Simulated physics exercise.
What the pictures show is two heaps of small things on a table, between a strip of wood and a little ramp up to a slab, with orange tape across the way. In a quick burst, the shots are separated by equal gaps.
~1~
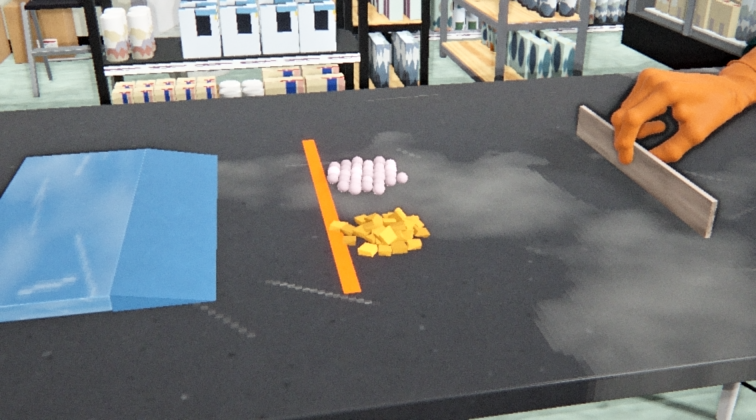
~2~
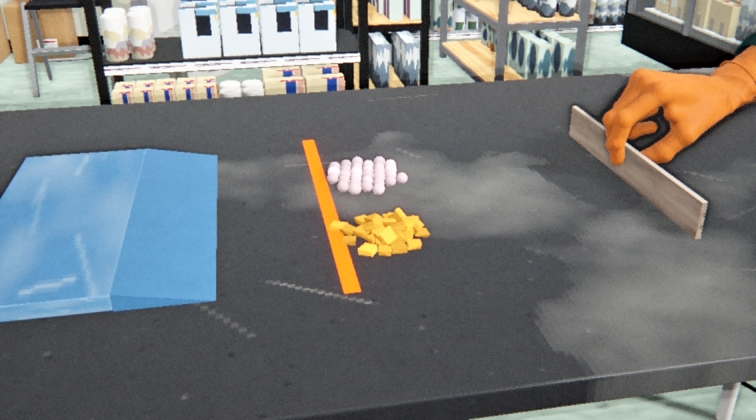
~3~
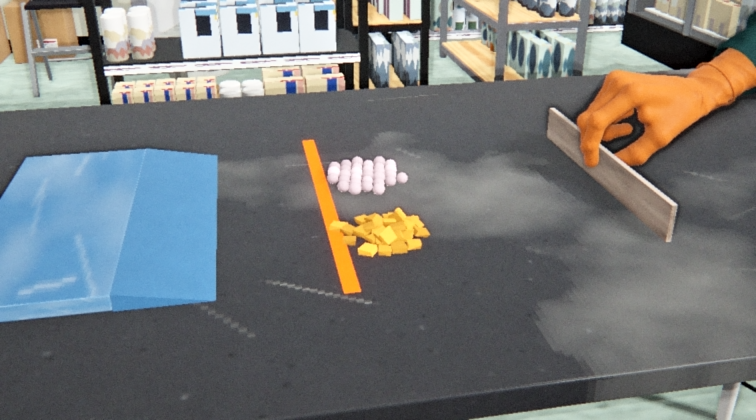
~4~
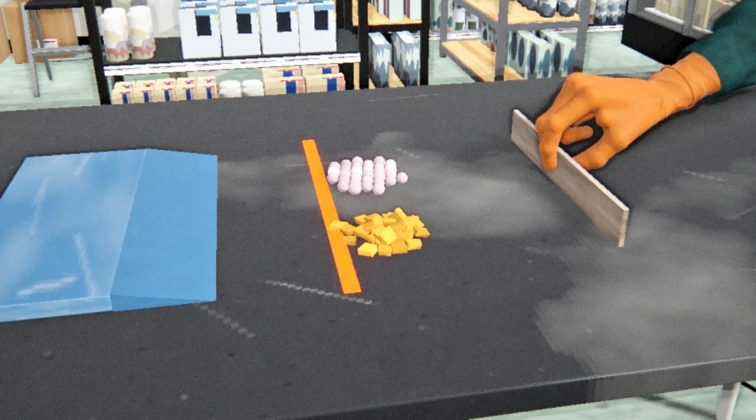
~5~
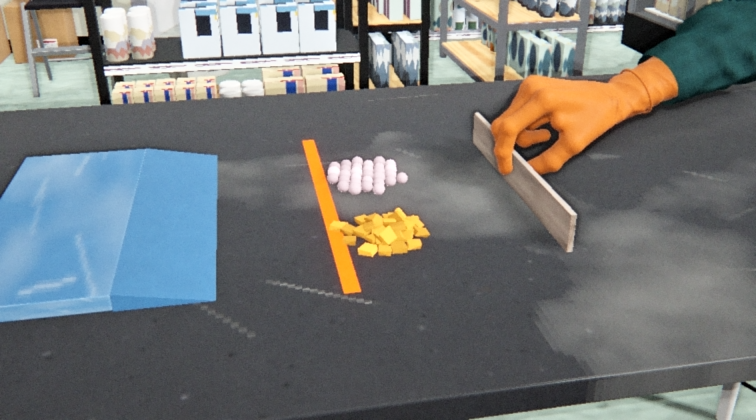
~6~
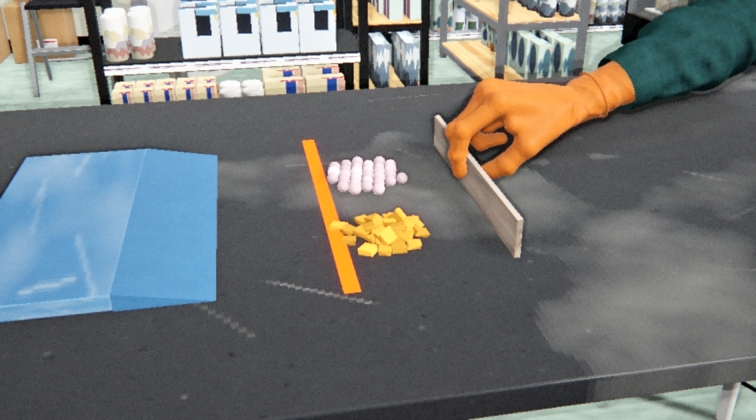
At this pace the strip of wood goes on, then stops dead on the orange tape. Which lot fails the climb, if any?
Most likely the near lot cannot climb over at all. Most likely the far lot manages to climb over at least partly.
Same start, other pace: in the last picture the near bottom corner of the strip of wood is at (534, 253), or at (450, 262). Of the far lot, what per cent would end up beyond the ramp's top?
Lab note: Share about 90 per cent at the first pace, 100 per cent at the second.
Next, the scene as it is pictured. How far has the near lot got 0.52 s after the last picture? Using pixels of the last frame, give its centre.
Around (216, 253).
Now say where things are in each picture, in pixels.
In the first picture, strip of wood (700, 210), at rest; orange tape (310, 146); top of the ramp (113, 283); near lot (391, 233), some small crackers; far lot (368, 175), some sugar pearls.
In the second picture, strip of wood (690, 211); far lot (368, 175).
In the third picture, strip of wood (661, 213); near lot (391, 233).
In the fourth picture, strip of wood (614, 218); far lot (368, 175).
In the fifth picture, strip of wood (563, 223); near lot (391, 233).
In the sixth picture, strip of wood (512, 228); orange tape (310, 146); top of the ramp (113, 283); near lot (391, 233); far lot (368, 175).
Then, 0.11 s later than the last frame, strip of wood still moving, near (383, 166); near lot every one short of the ramp; far lot every one short of the ramp.
Then, 0.24 s later than the last frame, strip of wood stopped at the orange tape; near lot every one short of the ramp; far lot every one short of the ramp.
Then, 0.52 s later than the last frame, strip of wood stopped at the orange tape; near lot roughly a third on the ramp, roughly two thirds short of the ramp; far lot roughly two thirds past the top, roughly a third on the ramp.
When it is over, strip of wood stopped at the orange tape; near lot not one past the top, roughly a third on the ramp, roughly two thirds short of the ramp; far lot almost all past the top, just a few short of the ramp.
